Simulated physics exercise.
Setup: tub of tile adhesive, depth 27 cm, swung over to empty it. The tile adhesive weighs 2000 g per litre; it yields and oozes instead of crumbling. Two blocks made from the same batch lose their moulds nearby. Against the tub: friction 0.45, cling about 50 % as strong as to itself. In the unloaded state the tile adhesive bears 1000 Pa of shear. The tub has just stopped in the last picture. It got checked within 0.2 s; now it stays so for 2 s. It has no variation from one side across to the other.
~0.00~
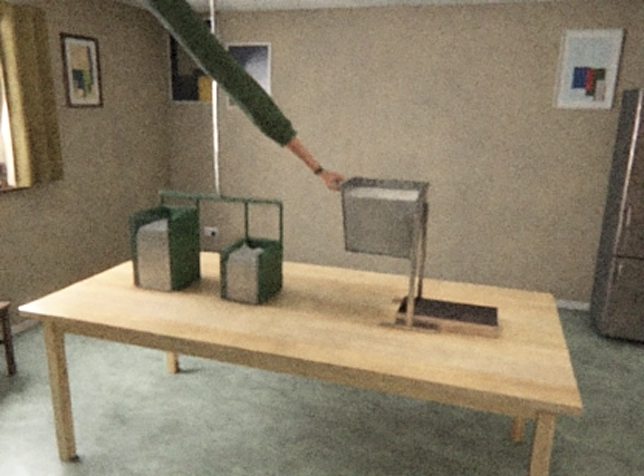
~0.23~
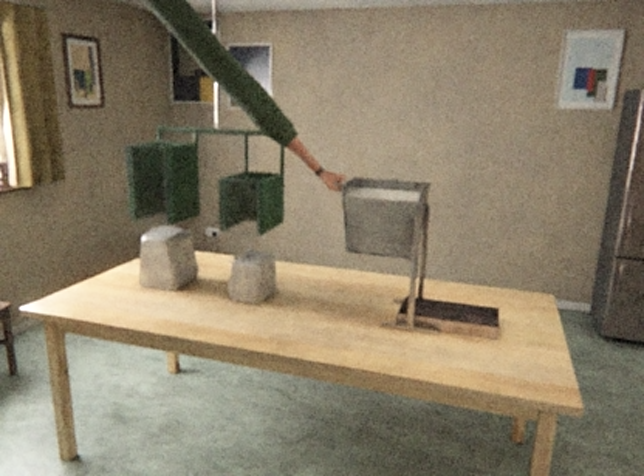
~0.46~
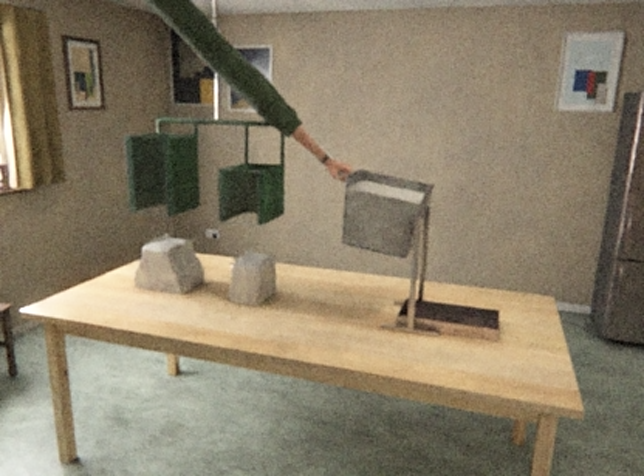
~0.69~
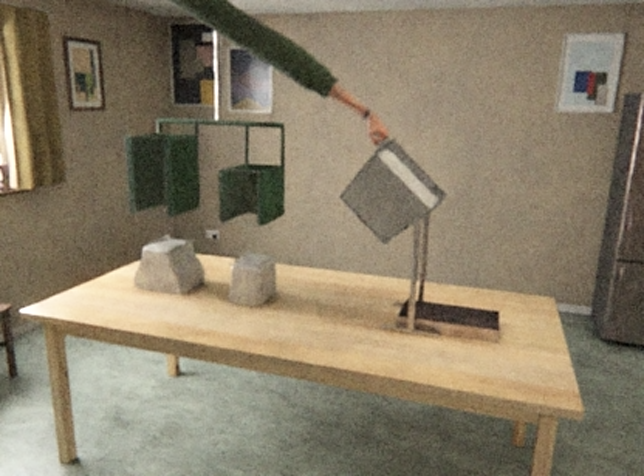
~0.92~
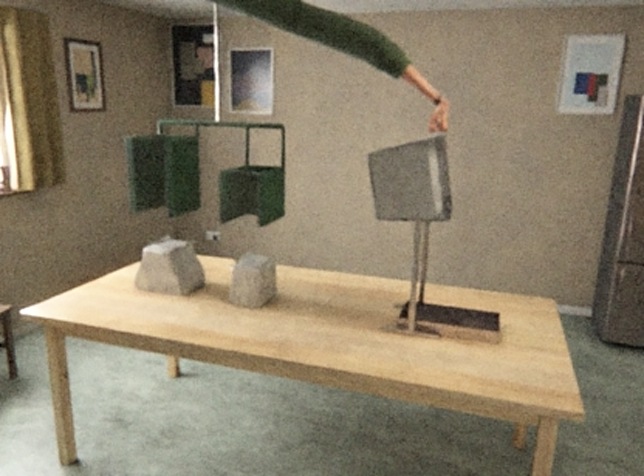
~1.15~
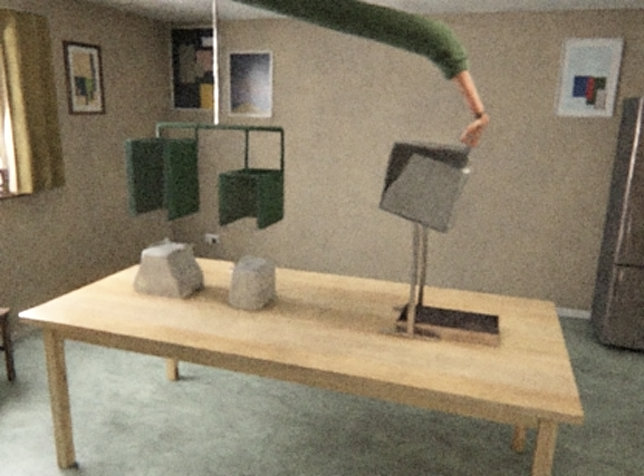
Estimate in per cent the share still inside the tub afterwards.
I would say about 34 percent.
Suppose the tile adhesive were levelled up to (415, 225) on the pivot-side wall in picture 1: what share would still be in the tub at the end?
Then about 55 %.
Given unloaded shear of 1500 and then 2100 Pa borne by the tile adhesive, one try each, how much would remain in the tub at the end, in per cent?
In that order: 30 %, 0 %.
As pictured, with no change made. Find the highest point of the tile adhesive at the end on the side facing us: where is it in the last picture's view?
Around (408, 194).
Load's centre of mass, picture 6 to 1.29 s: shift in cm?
It has moved around 9 centimetres.
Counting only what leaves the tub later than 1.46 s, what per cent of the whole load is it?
Roughly 2 %.
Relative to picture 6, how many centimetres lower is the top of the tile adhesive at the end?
About 15 cm.
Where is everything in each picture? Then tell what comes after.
Handle-side rim at (343, 184), tilt 0 degrees; crest of the tile adhesive at (351, 195); block heights 30 cm, 19 cm (left to right), in the first picture.
Handle-side rim at (344, 185), tilt 0 degrees; crest of the tile adhesive at (352, 196); block heights 26 cm, 19 cm (left to right), in the second picture.
Handle-side rim at (349, 176), tilt 8 degrees; crest of the tile adhesive at (353, 189); block heights 22 cm, 19 cm (left to right), in the third picture.
Handle-side rim at (384, 144), tilt 43 degrees; crest of the tile adhesive at (380, 156); block heights 22 cm, 19 cm (left to right), in the fourth picture.
Handle-side rim at (439, 138), tilt 79 degrees; crest of the tile adhesive at (427, 144); block heights 22 cm, 19 cm (left to right), in the fifth picture.
Handle-side rim at (468, 153), tilt 100 degrees; crest of the tile adhesive at (413, 154); block heights 22 cm, 19 cm (left to right), in the sixth picture.
After 1.29 s, the tub is at 100 degrees and holds 64 %.
After 1.46 s, the tub is at 100 degrees and holds 35 %.
After 1.63 s, the tub is at 100 degrees and holds 33 %.
After 1.80 s, the tub is at 100 degrees and holds 34 %.
After 3.15 s, the tub is at 100 degrees and holds 34 %.
